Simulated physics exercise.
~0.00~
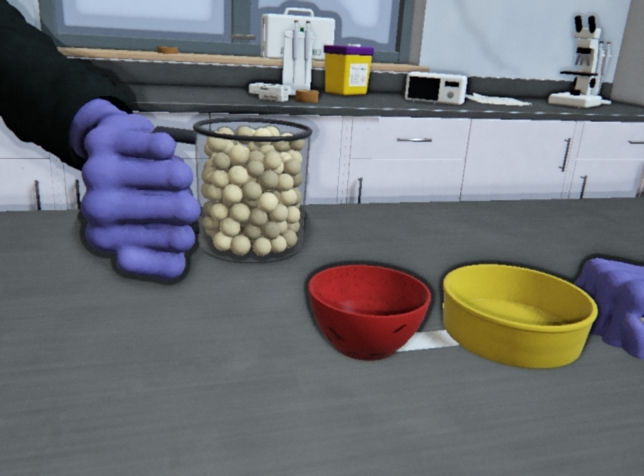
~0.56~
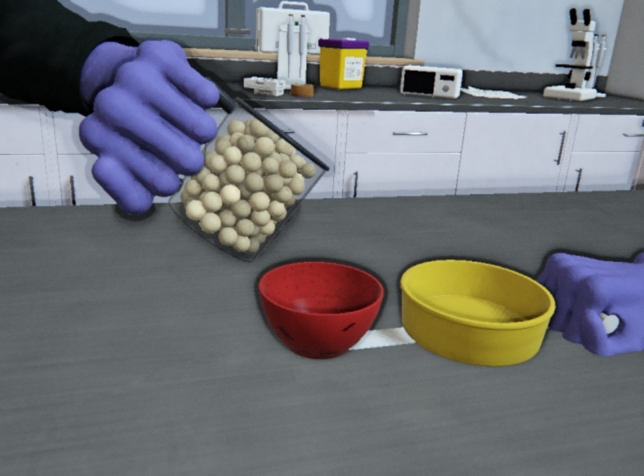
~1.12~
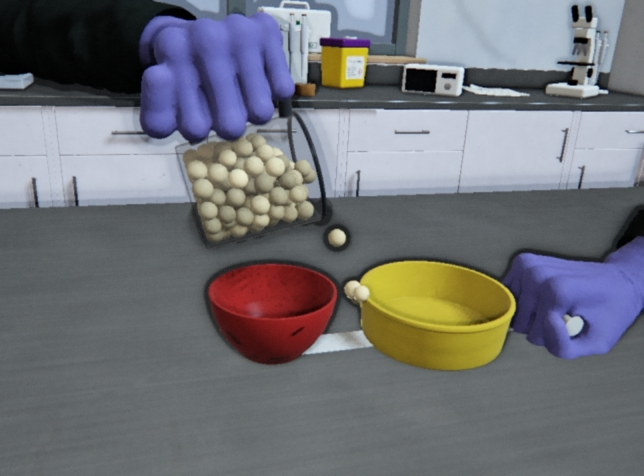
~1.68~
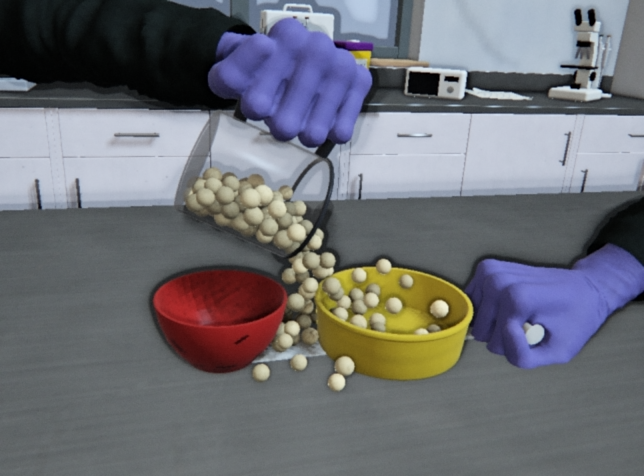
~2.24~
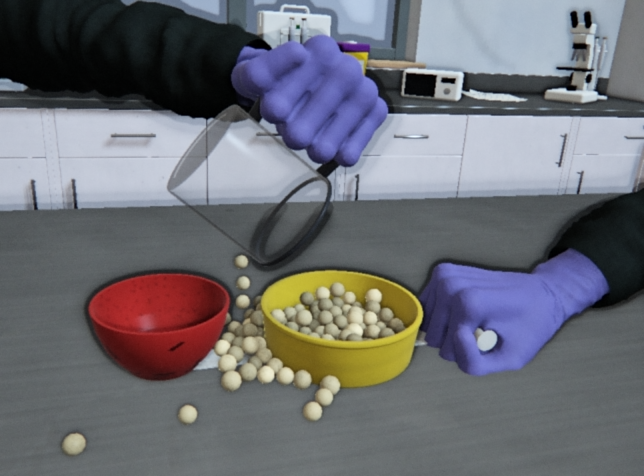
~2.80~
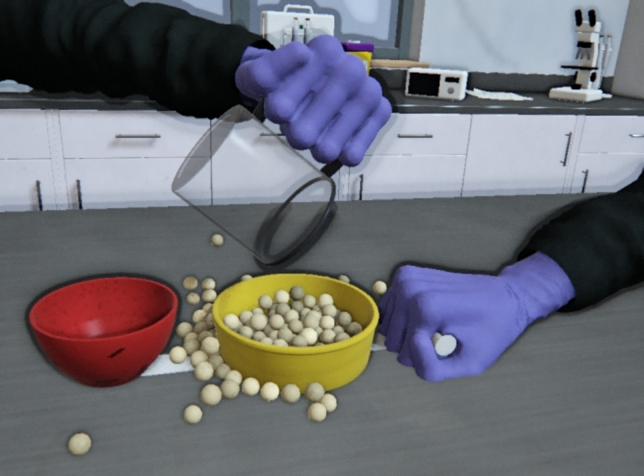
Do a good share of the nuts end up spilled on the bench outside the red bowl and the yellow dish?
Yes, a large share of the nuts ends up on the bench around the yellow dish. The yellow dish holds the rest, and the red bowl gets none.
